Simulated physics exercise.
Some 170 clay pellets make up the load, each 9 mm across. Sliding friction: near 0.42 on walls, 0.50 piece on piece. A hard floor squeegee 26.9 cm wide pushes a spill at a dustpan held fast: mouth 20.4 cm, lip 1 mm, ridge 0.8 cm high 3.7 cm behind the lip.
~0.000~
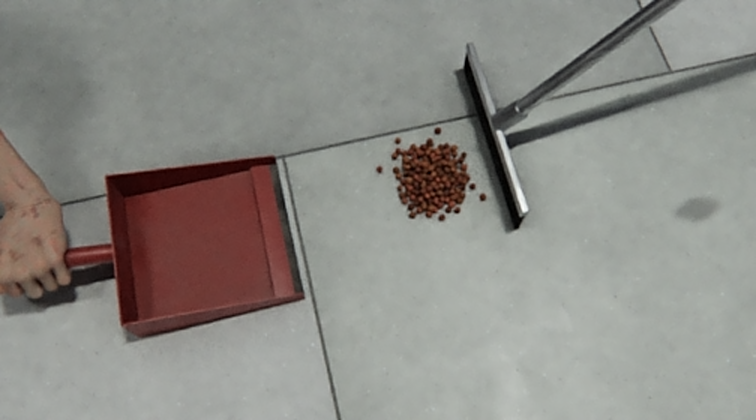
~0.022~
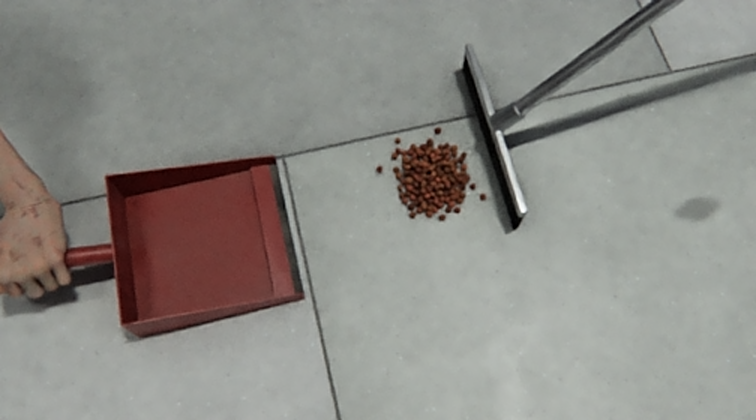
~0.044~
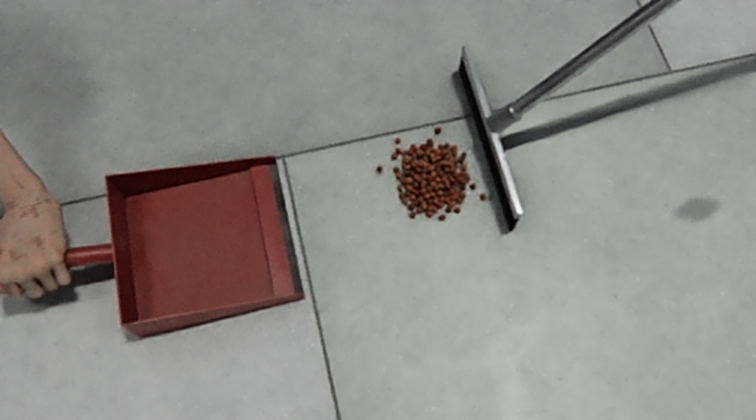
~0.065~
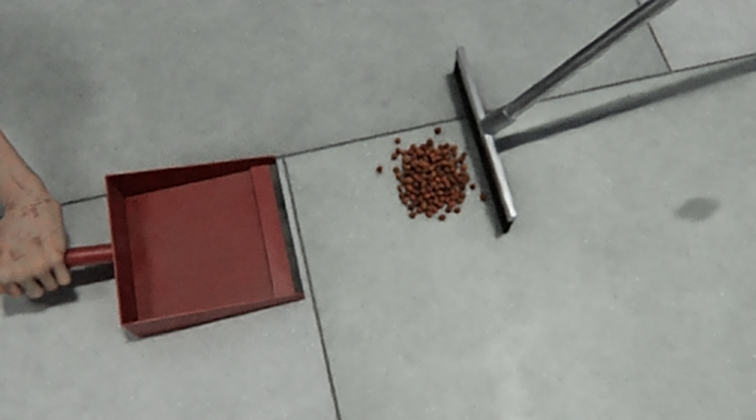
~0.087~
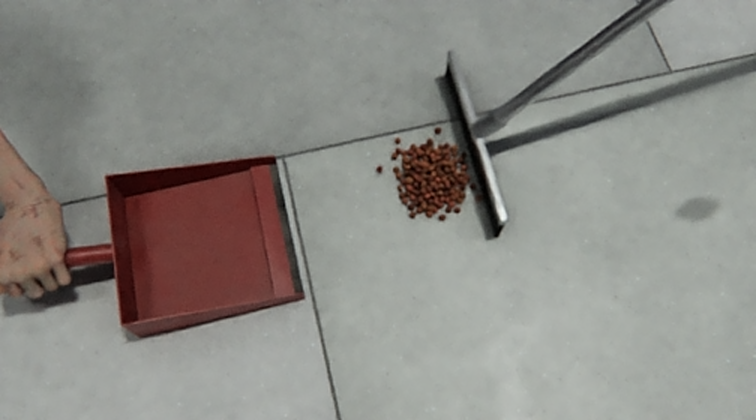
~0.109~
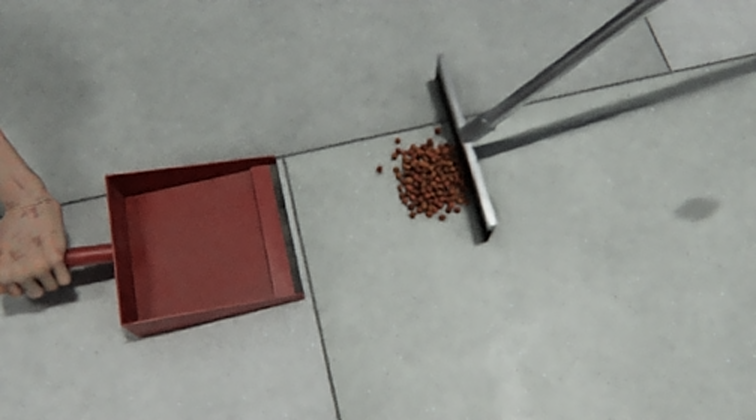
A hand held a red dustpan still on the gray tiled floor while a squeegee slid left, slowly at first, and began nudging the near edge of a small pile of reddish-brown pellets.
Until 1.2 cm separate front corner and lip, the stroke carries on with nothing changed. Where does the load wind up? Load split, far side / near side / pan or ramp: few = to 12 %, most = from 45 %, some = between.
Split - far side: Few, near side: Few, pan: Most.
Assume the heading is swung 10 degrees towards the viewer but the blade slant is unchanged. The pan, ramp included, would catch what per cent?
It would be near 65 per cent.
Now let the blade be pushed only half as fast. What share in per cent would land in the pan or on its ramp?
I'd put it at close to 60 per cent.
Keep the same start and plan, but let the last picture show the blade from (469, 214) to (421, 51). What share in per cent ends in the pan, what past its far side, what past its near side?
Pan 55 % / far 25 % / near 5 %.
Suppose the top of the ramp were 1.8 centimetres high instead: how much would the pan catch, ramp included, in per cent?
With that ramp, near 55 per cent.
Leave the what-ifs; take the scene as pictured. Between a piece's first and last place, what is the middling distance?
Roughly 24 cm.
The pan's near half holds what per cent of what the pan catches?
About 50 %.
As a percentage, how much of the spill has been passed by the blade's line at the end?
Close to 0 percent.
After 0.27 s, middle of the blade 13 cm from the lip; 0 % over the lip, far side 5 %, near side 0 %.
After 0.38 s, middle of the blade 5 cm from the lip; 0 % over the lip, far side 10 %, near side 0 %.
Then, at 0.62 s, middle of the blade 1 cm from the lip; 70 % over the lip, far side 5 %, near side 5 %.
At rest (1.3 s), far side 5 %, near side 5 %, pan 65 %, in front of the lip or behind the blade 25 %.
